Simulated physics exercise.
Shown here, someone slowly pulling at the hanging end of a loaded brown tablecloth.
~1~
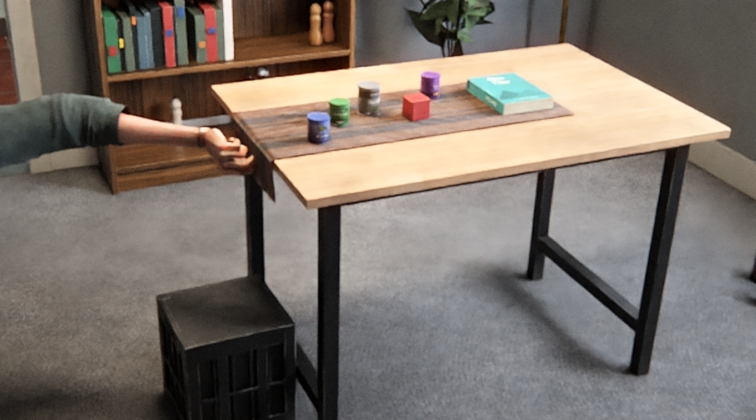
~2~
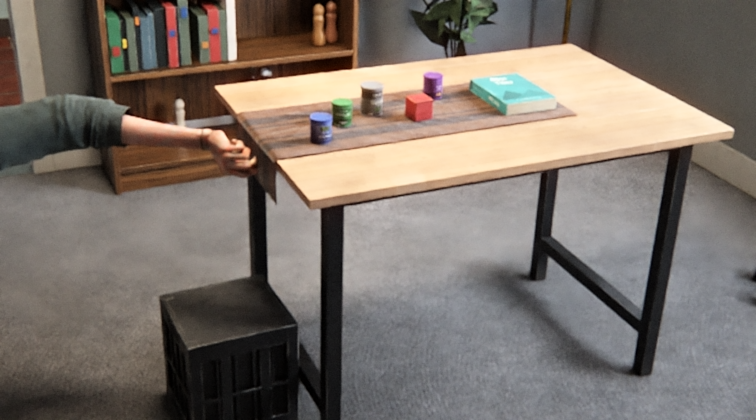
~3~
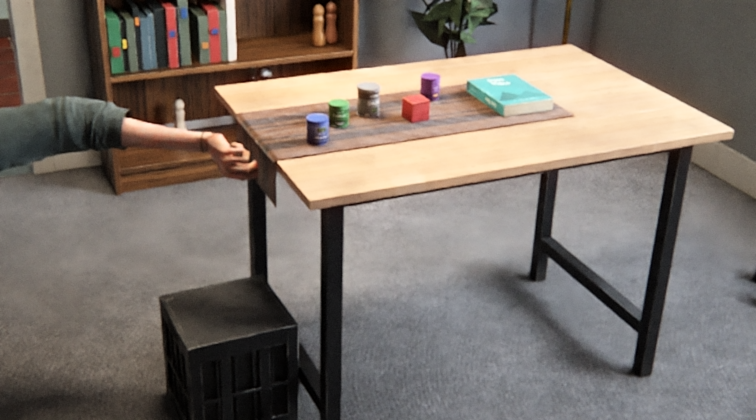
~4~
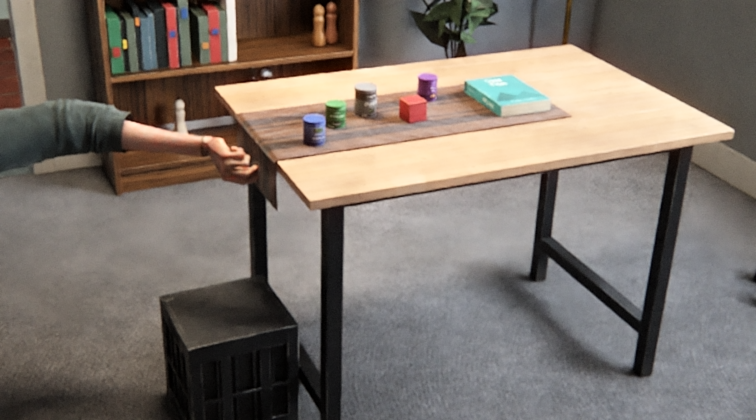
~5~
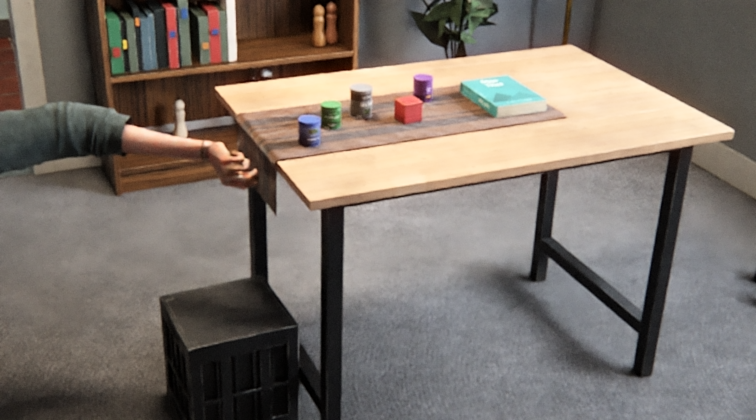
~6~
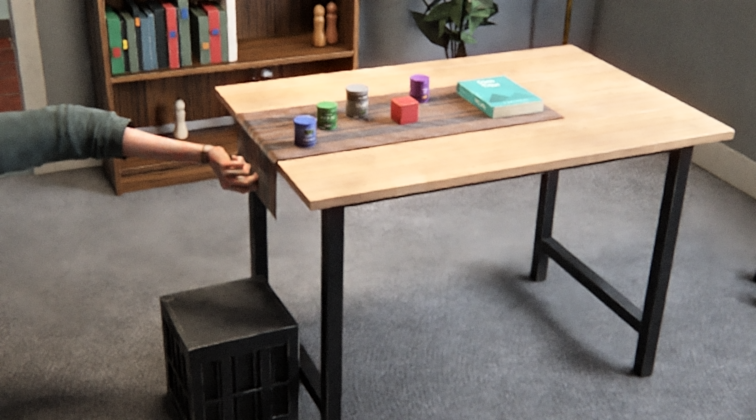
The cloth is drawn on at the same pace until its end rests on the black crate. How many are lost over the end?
The table loses three.
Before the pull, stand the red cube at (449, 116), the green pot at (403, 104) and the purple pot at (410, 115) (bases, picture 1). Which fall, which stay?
The red cube survives; the green pot holds on; the purple pot keeps its place on top.
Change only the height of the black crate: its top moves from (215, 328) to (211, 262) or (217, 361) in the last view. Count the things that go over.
Over the edge go 1 and 4.
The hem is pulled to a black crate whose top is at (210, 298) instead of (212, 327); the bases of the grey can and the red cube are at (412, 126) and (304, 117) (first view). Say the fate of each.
The grey can does not fall, the red cube drops off.
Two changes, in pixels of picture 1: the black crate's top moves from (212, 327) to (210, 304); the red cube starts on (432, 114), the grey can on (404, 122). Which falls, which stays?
The red cube remains up; the grey can remains up.
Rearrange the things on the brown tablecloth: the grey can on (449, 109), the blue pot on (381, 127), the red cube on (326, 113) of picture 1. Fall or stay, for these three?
The grey can stays on, the blue pot is carried off, the red cube goes over.
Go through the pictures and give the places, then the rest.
Hem (275, 203); blue pot (319, 116); green pot (339, 101); grey can (369, 84); red cube (417, 97); purple pot (431, 74); top of the crate (212, 327), in the first frame.
Hem (276, 204); blue pot (321, 116), in the second frame.
Hem (276, 208); green pot (339, 102), in the third frame.
Hem (278, 211); grey can (366, 86); top of the crate (215, 327), in the fourth frame.
Hem (276, 216); red cube (409, 100), in the fifth frame.
Hem (277, 221); blue pot (305, 120); green pot (327, 104); grey can (357, 87); red cube (405, 101); purple pot (420, 77), in the sixth frame.
Early on, hem near (256, 242); blue pot gone.
Midway, hem near (256, 286); blue pot and green pot gone.
Near the end, hem on the crate; blue pot, green pot and grey can gone.
Finally, hem on the crate; blue pot, green pot and grey can gone. The count of fallen things is three.
